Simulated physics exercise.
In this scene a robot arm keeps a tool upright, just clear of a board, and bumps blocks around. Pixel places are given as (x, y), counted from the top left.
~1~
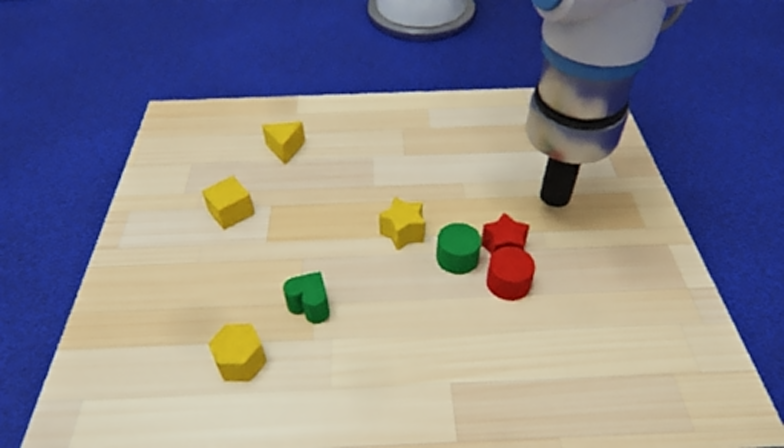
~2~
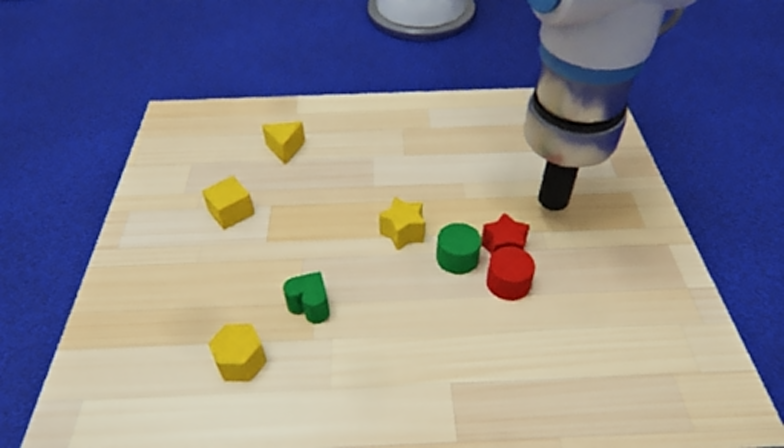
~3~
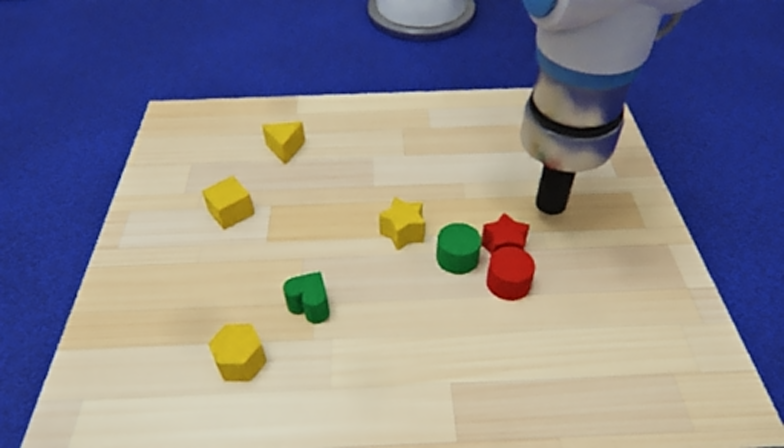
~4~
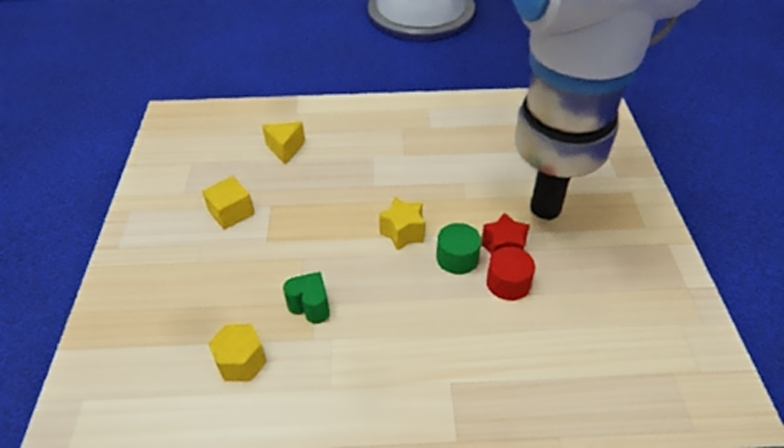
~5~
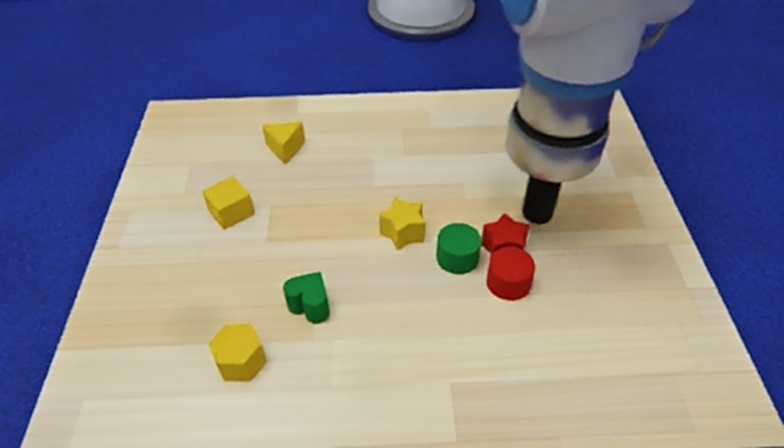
A robot arm with a black tip moved slightly left and toward the red star on a wooden board, while the yellow, green and red blocks all stayed where they were.
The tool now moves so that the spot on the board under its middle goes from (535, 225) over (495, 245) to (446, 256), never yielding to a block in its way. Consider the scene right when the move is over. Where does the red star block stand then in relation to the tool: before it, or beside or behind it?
It is gone from the front.
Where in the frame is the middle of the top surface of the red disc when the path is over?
My prediction: (499, 288).
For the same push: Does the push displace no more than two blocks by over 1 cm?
My answer is no.
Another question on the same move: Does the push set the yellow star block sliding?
I expect not.
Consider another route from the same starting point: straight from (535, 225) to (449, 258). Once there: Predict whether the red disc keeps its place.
Its place changes.
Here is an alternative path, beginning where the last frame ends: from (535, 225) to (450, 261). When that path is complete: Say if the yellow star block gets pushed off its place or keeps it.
Once the path is done, it remains where it sat before.
What follows on the original path. Halfway along, tool (496, 234); green disc (436, 248); red star block (483, 247); red disc (502, 281).
At the end, tool (447, 245); yellow star block unmoved; green disc (418, 255); red star block (461, 262), turned 50° anticlockwise; red disc (499, 288).
